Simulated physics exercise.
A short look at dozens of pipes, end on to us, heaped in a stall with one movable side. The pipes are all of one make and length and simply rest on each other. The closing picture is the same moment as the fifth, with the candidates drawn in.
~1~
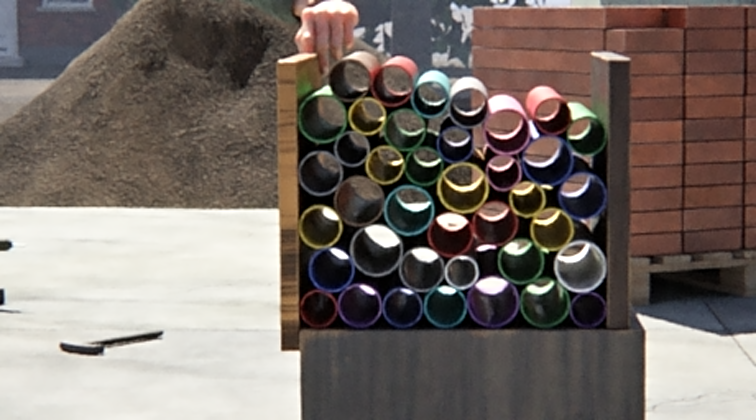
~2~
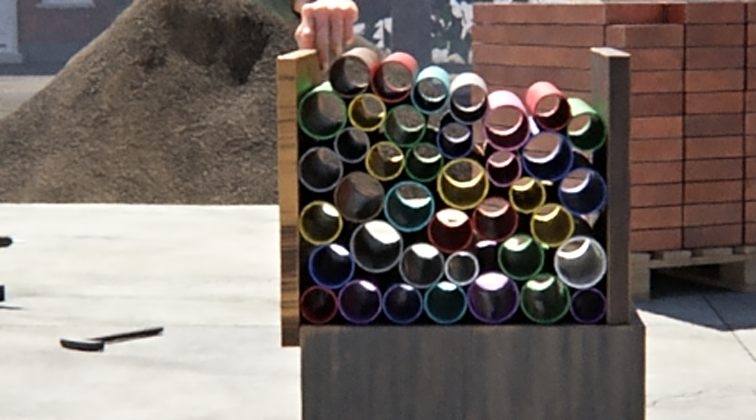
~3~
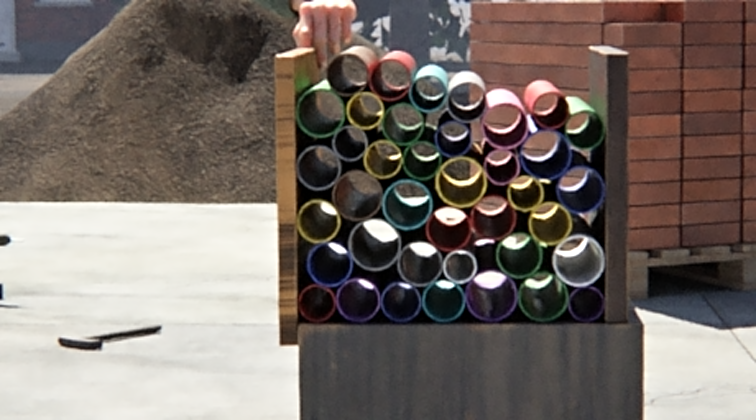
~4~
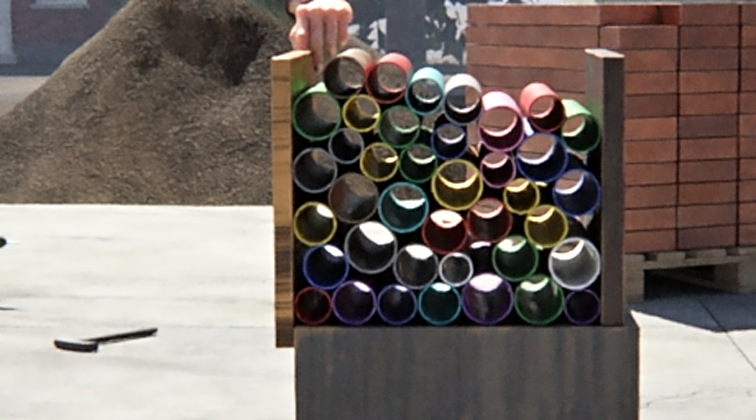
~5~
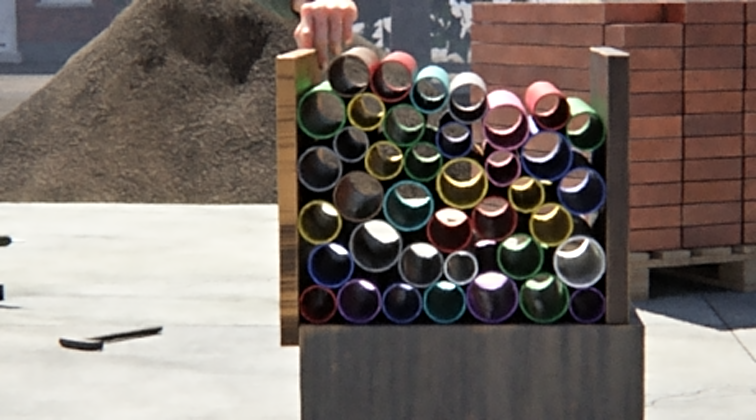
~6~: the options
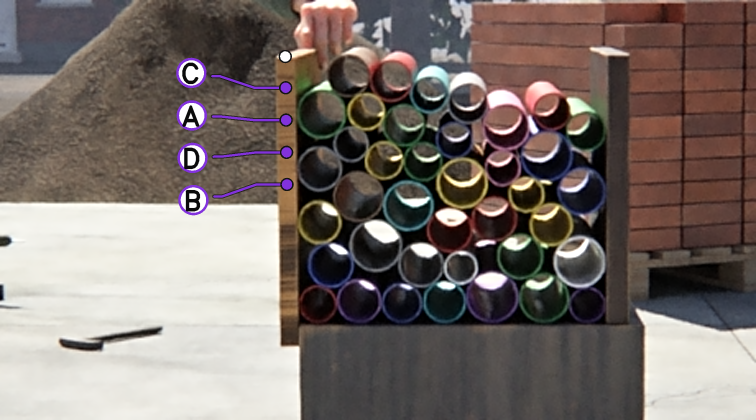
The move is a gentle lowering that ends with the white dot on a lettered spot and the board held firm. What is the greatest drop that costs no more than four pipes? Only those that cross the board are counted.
B is the limit.
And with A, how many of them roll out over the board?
At A the number is none.
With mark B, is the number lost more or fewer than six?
Fewer than six.
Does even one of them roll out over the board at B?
Yes, at B.
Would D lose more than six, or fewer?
Fewer than six.
On the marked copy, A at (286, 120); B at (287, 184); C at (286, 88); D at (287, 153); the white dot at (286, 56).
With B. Early on, top of the board (296, 116).
Further on, top of the board (297, 183).
At the end, top of the board (297, 183), one out over the board.
As for the rest, A none out over the board; C none out over the board; D none out over the board.
